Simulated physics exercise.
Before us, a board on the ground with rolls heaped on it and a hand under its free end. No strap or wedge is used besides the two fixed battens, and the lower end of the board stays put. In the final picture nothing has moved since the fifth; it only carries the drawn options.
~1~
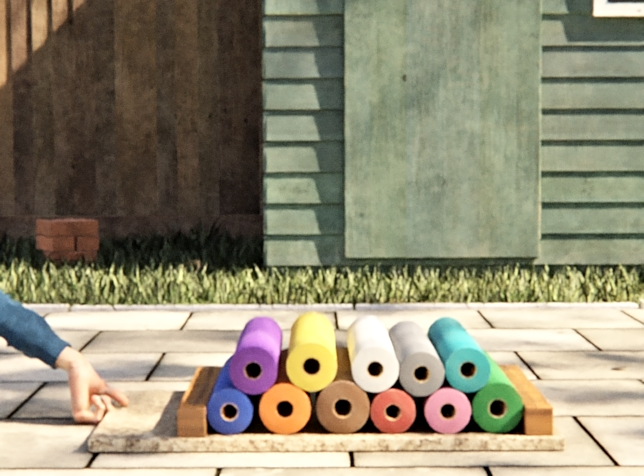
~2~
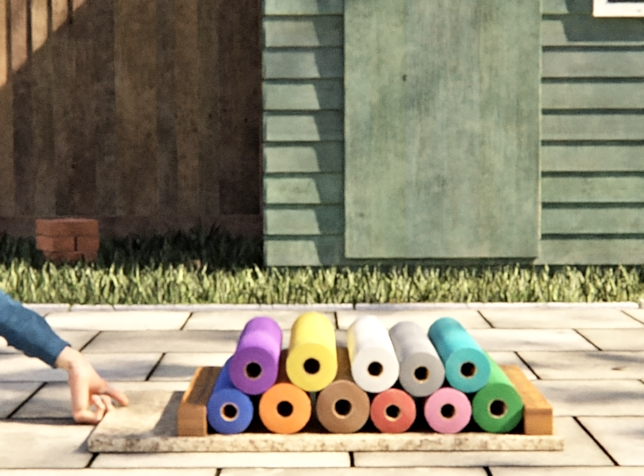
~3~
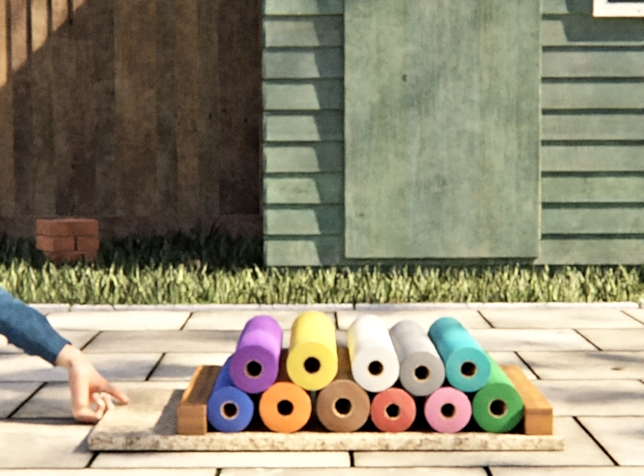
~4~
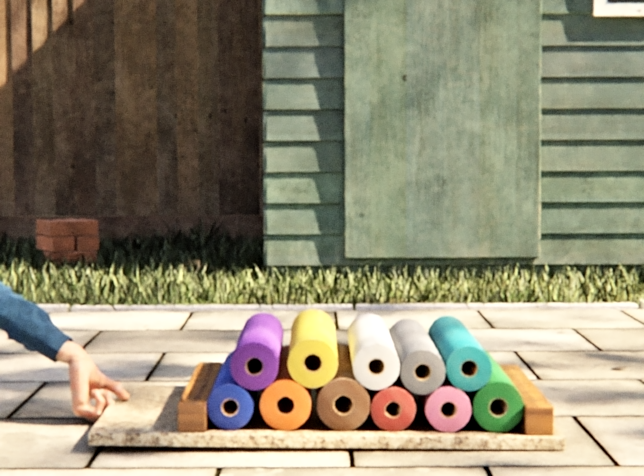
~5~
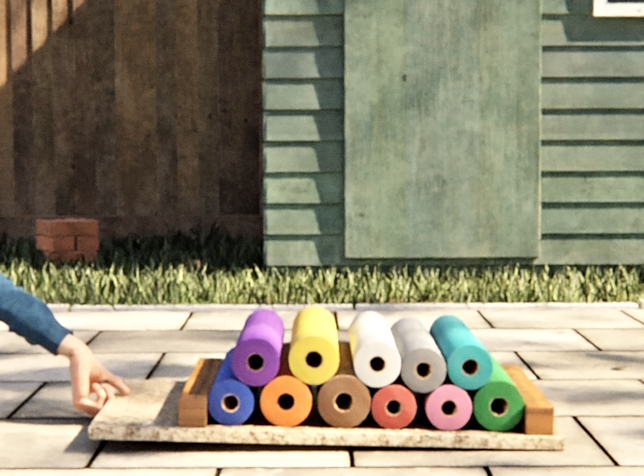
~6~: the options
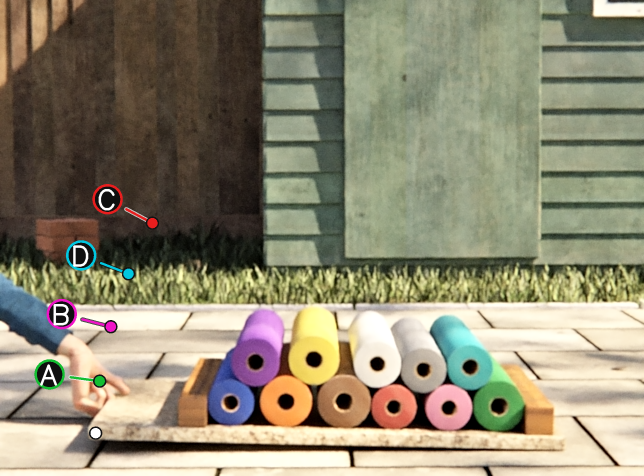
At first, a hand rests at the left end of a board lying on paving stones, where colourful rolls sit stacked in two rows between wooden blocks. The fingers then lift that end slightly, and the board tilts a little, with the rolls staying in their stack.
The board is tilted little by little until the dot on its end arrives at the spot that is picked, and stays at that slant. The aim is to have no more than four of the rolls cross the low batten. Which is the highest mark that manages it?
It can be raised to C.
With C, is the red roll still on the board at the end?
The red roll: Yes.
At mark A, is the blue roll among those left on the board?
Yes, with A.
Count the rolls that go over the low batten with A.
It comes to none.
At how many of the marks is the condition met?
The number is four.
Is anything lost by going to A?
No, at A.
On the marked copy, A at (100, 381); B at (111, 327); C at (153, 223); D at (129, 274); the white dot at (96, 433).
Taking C. A third of the way, board at 17°.
Two thirds of the way, board at 28°.
When it is over, board at 28°, three over the low batten (grey, turquoise, white).
As for the rest, A none over the low batten; B none over the low batten; D three over the low batten (grey, turquoise, white).
